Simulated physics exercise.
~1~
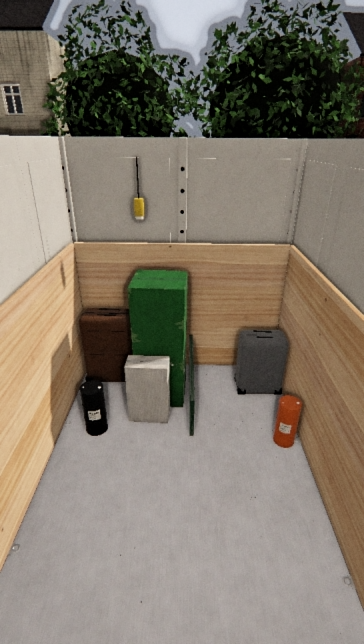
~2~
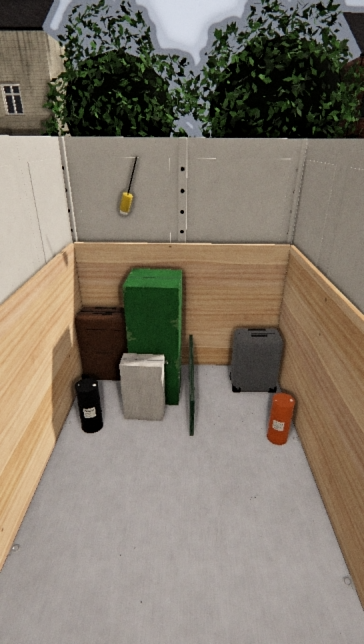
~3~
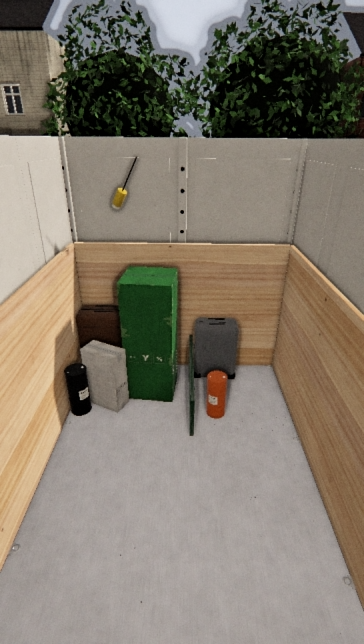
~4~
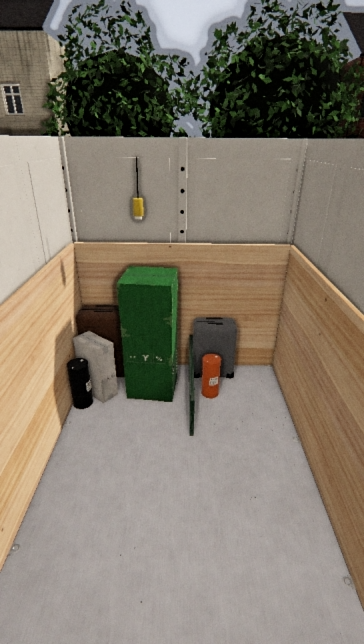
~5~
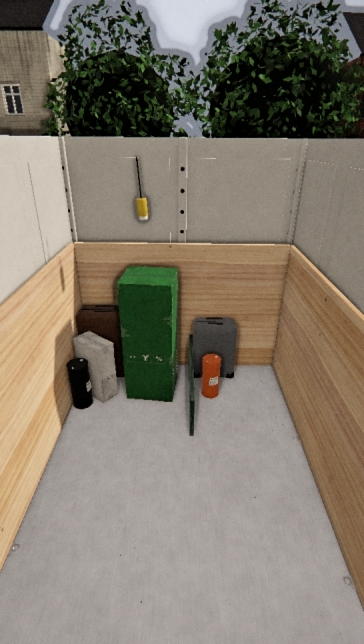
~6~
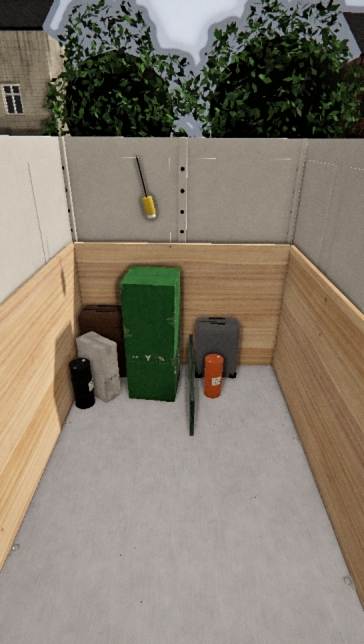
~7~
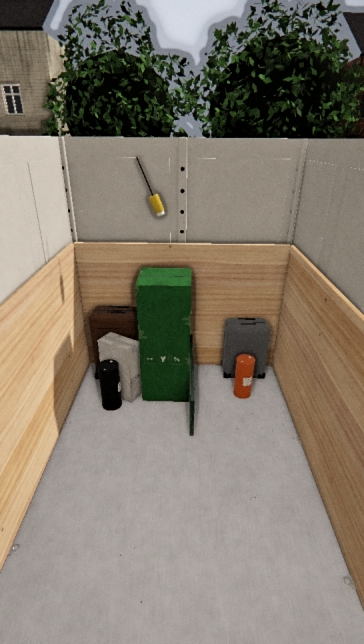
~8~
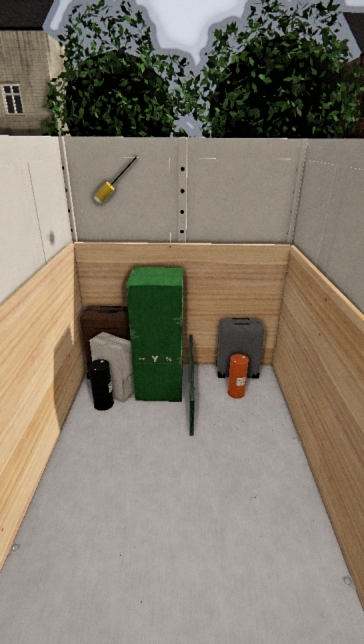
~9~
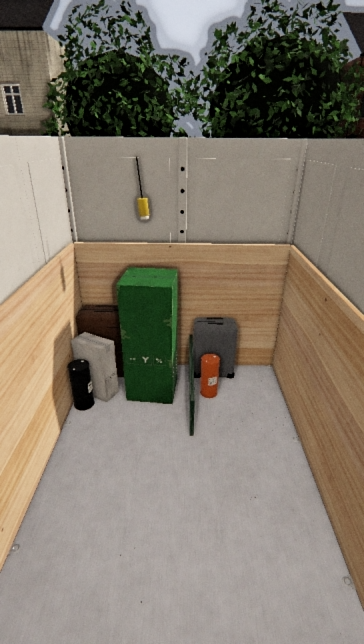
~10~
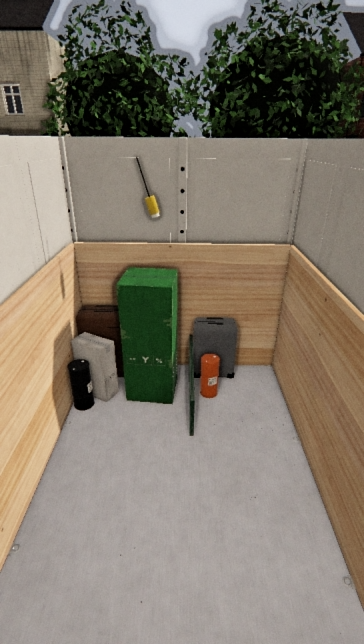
Green box standing in a van load bay as cases, canisters and a white box slide left, shift right, then settle left upright.
